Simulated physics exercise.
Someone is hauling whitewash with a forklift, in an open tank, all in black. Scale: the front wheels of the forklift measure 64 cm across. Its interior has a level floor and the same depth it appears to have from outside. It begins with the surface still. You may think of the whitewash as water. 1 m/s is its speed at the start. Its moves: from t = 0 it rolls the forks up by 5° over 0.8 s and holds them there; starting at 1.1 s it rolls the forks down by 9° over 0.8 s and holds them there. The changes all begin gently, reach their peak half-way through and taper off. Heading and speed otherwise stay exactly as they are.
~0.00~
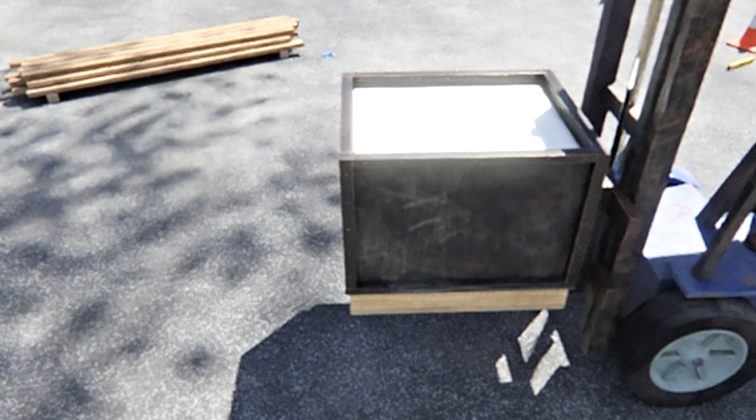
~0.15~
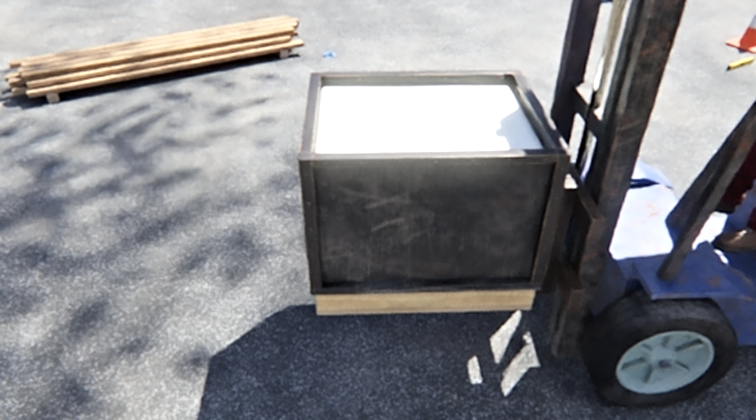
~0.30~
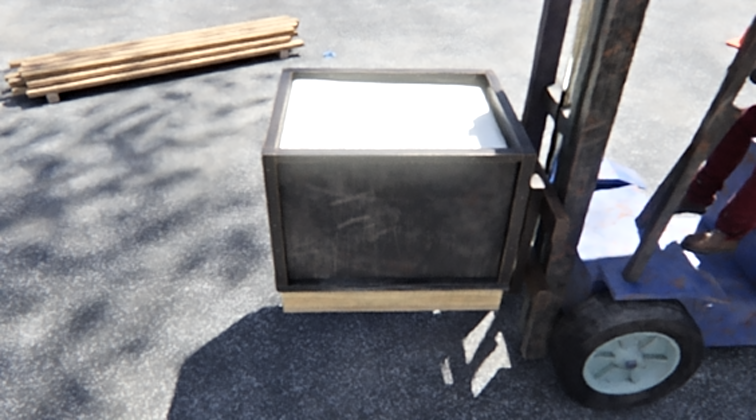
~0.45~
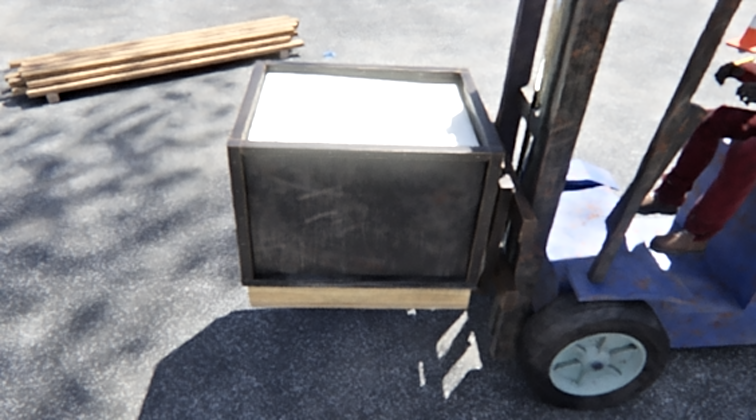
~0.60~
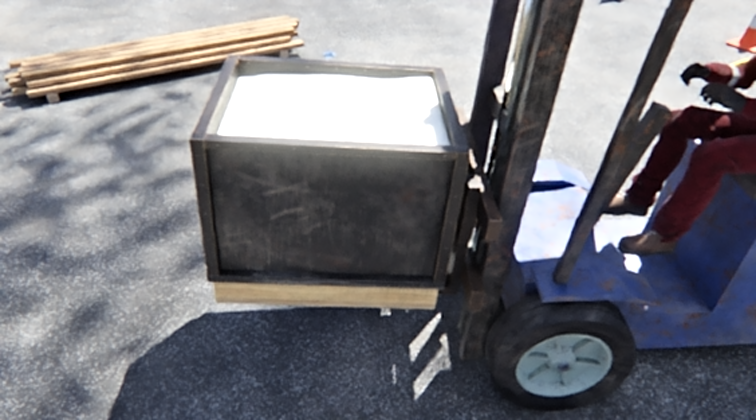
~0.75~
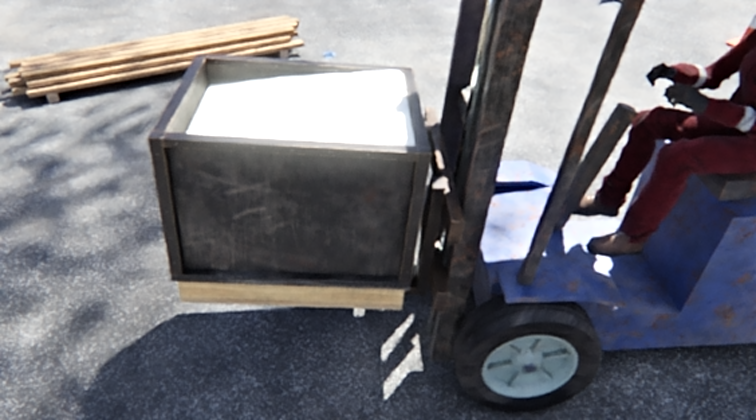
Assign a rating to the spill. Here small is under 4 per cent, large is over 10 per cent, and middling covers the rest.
The spill comes out small.
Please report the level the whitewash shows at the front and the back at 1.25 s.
Close to 56 cm at the front end and 60 cm at the back end.
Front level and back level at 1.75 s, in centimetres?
Close to 62 cm in front, close to 54 cm behind.
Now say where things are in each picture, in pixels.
In the first frame, level at the front (369, 93); level at the back (530, 90); still flat; the front is on the left, levels are read along the far wall; a wheel hub at (702, 369).
In the second frame, level at the front (337, 93); level at the back (499, 90); still flat.
In the third frame, level at the front (308, 86); level at the back (470, 93); rising 2° towards the front.
In the fourth frame, level at the front (281, 80); level at the back (445, 91); rising 2° towards the front; the tank is 3° nose up.
In the fifth frame, level at the front (253, 82); level at the back (418, 83); rising 3° towards the back; the tank is 5° nose up.
In the sixth frame, level at the front (222, 91); level at the back (388, 76); rising 9° towards the back; a wheel hub at (532, 375); the tank is 5° nose up.
After 1.25 s front 55 cm, middle 59 cm, back 61 cm above the floor; no loss so far.
After 1.75 s front 61 cm, middle 59 cm, back 53 cm above the floor; the loss stands at 1 per cent, over the back.
After 2.45 s front 58 cm, middle 58 cm, back 57 cm above the floor; the loss stands at 1 per cent, over the back.
After 4.89 s the loss stands at 2 per cent, over the front and the back, 7 of 372 litres.
